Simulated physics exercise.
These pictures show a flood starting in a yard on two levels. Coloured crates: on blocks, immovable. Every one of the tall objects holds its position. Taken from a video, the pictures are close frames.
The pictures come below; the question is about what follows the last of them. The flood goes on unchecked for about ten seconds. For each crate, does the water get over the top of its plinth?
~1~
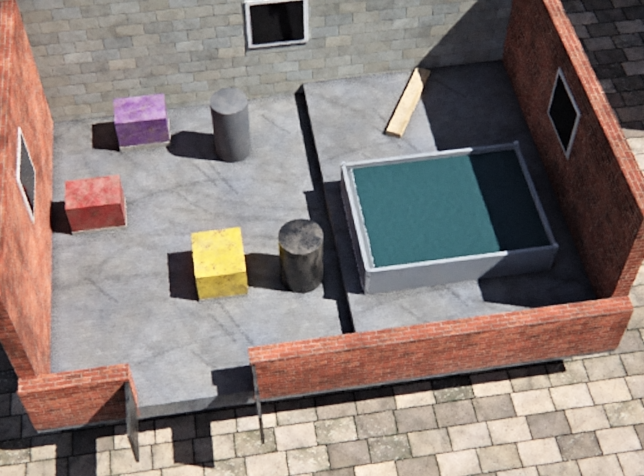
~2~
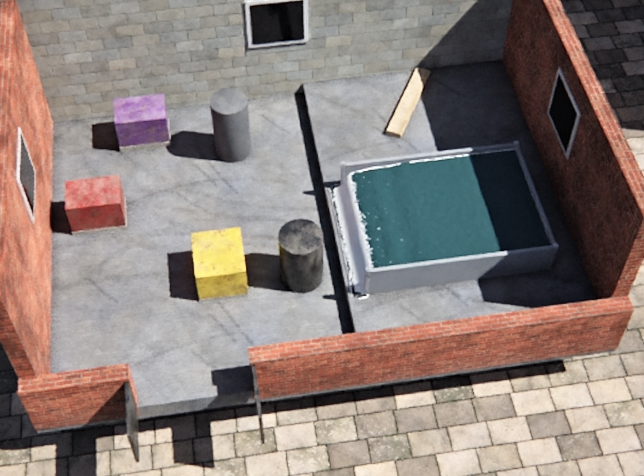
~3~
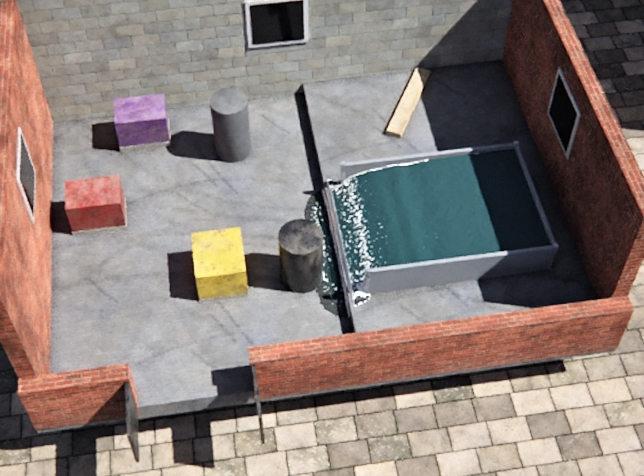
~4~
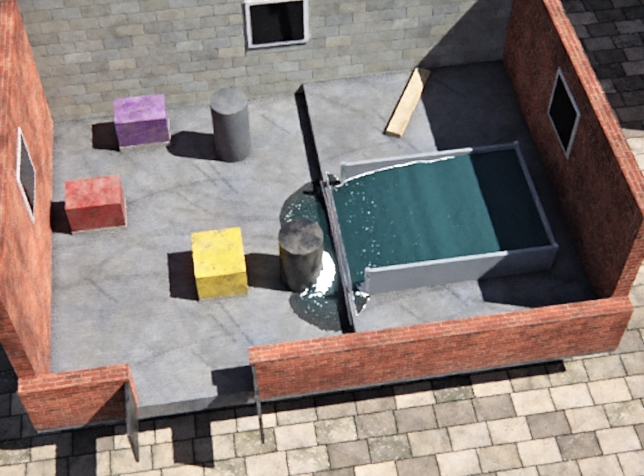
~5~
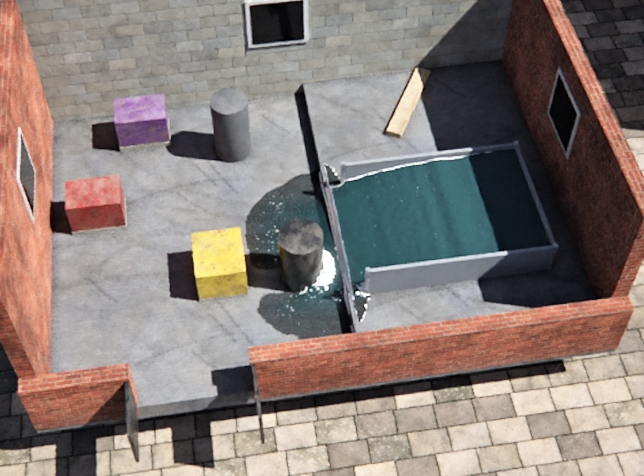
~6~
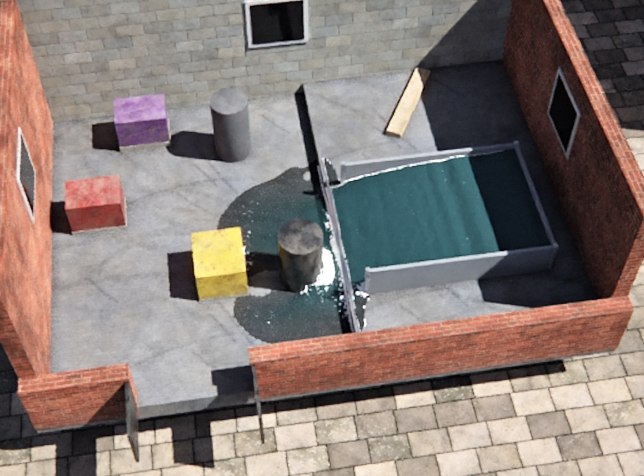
The yellow crate will be reached by the flood; the purple crate will be reached by the flood; the red crate will be reached by the flood.
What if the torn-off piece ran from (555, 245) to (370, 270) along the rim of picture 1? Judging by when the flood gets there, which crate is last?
Answer: The purple one.
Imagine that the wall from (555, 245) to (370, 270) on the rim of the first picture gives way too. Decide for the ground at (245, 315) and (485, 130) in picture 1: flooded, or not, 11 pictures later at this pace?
Going in the order you asked, the first is drenched and the second is never reached.
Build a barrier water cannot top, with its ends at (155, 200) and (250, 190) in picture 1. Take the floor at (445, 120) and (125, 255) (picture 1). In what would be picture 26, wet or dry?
As listed: Clear, covered.
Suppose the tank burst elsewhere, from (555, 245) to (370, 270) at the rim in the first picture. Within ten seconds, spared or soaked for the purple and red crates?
First the purple: It is never reached; then the red: It gets reached.
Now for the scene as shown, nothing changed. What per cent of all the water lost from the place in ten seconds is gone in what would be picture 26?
Result, approximate: 25 per cent.
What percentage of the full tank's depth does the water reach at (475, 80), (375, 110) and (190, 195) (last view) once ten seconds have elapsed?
About 0, 0 and 12 percent, in that order.
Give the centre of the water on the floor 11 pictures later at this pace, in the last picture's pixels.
I would point to (342, 237).
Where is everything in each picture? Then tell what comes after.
In the first picture, still water in the open tank at (445, 207).
In the second picture, water pours out at (356, 232) and has run to (359, 294).
In the third picture, the front is at (344, 312), out from the gap at (356, 233).
In the fourth picture, the front is at (326, 321), out from the gap at (356, 233).
In the fifth picture, water pours out at (356, 233) and has run to (270, 311).
In the sixth picture, the front is at (226, 221), out from the gap at (356, 233).
A moment on, water covers 30 % of the floor; the yellow crate water round its plinth, the purple crate not reached, the red crate water round its plinth.
Next, water covers 40 % of the floor; the yellow crate water round its plinth, the purple crate water round its plinth, the red crate water round its plinth.
Then, water covers 55 % of the floor; the yellow crate water round its plinth, the purple crate water round its plinth, the red crate water round its plinth.
Later, water covers 65 % of the floor; the yellow crate water round its plinth, the purple crate water round its plinth, the red crate water round its plinth.
In the end, water covers 65 % of the floor; the yellow crate was topped, the purple crate was topped, the red crate was topped.
